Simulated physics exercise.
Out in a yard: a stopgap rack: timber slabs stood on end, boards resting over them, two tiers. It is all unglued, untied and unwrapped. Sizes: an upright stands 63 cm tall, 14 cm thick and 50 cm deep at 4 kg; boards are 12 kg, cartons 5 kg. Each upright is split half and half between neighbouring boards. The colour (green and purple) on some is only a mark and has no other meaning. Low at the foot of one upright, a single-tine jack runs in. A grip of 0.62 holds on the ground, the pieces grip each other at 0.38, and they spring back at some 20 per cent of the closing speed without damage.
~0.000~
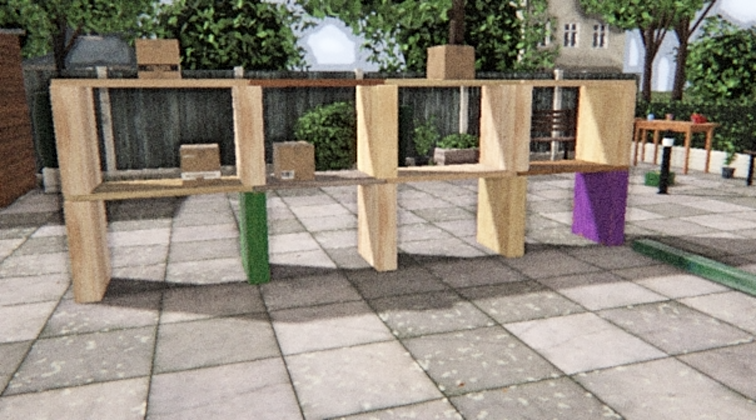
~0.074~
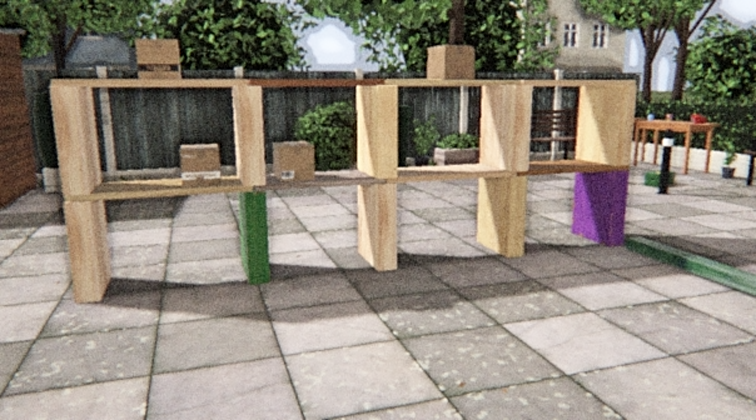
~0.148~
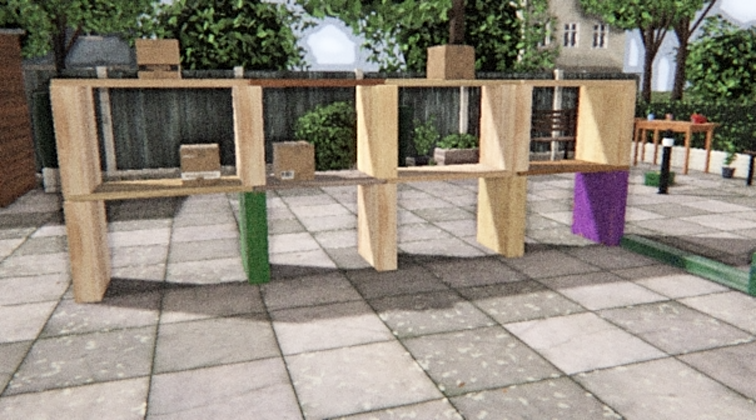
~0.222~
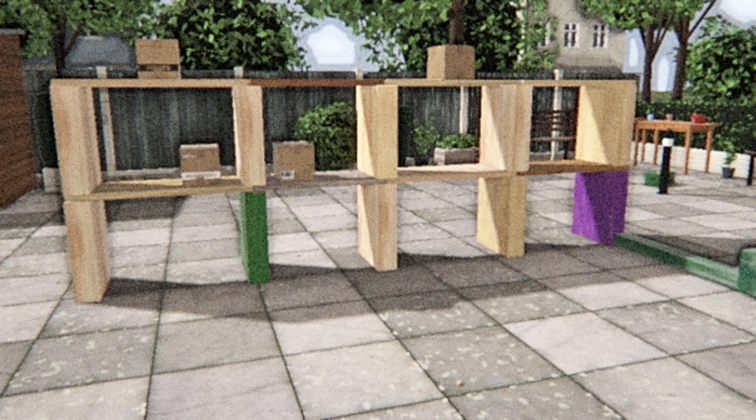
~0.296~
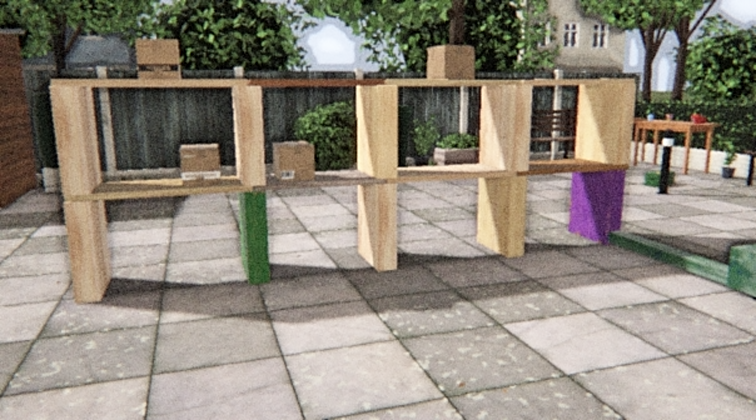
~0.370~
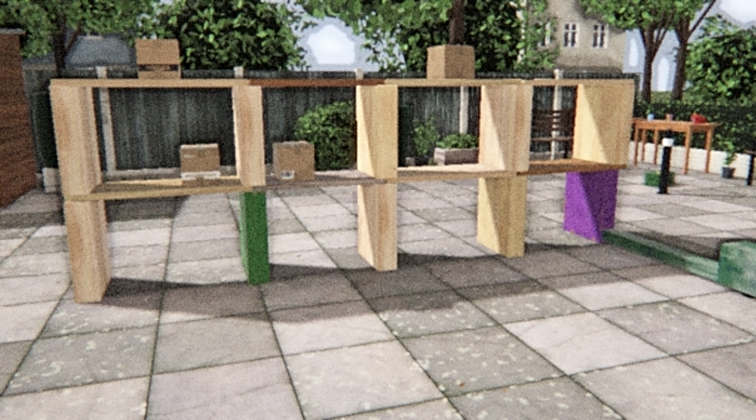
The clip opens on a two-tier rack of timber slabs and boards in a paved yard, cardboard boxes resting on it, while a low green prong edges in from the right. The prong reaches the purple upright at the right end and pushes it slightly left, while the boxes show no obvious movement.
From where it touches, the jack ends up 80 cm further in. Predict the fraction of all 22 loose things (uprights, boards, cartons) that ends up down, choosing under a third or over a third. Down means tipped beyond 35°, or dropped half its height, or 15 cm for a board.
I would say under a third.
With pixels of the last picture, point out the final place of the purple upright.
Its centre finishes around pixel (540, 189) in the last picture.
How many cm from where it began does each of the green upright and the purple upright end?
Moved: Green 0, purple 80.
Around 0.50 s, none of the 22 pieces down, 4 disturbed; purple upright displaced 24 cm.
Around 0.72 s, none of the 22 pieces down, 4 disturbed; purple upright displaced 46 cm.
Around 1.02 s, none of the 22 pieces down, 4 disturbed; purple upright displaced 75 cm.
Finally (2.1 s), none of the 22 pieces down, 4 disturbed; purple upright displaced 80 cm; green upright unmoved. That is 0 per cent. Seen by the last camera, middles, purple upright near (540, 189), green upright near (253, 230).
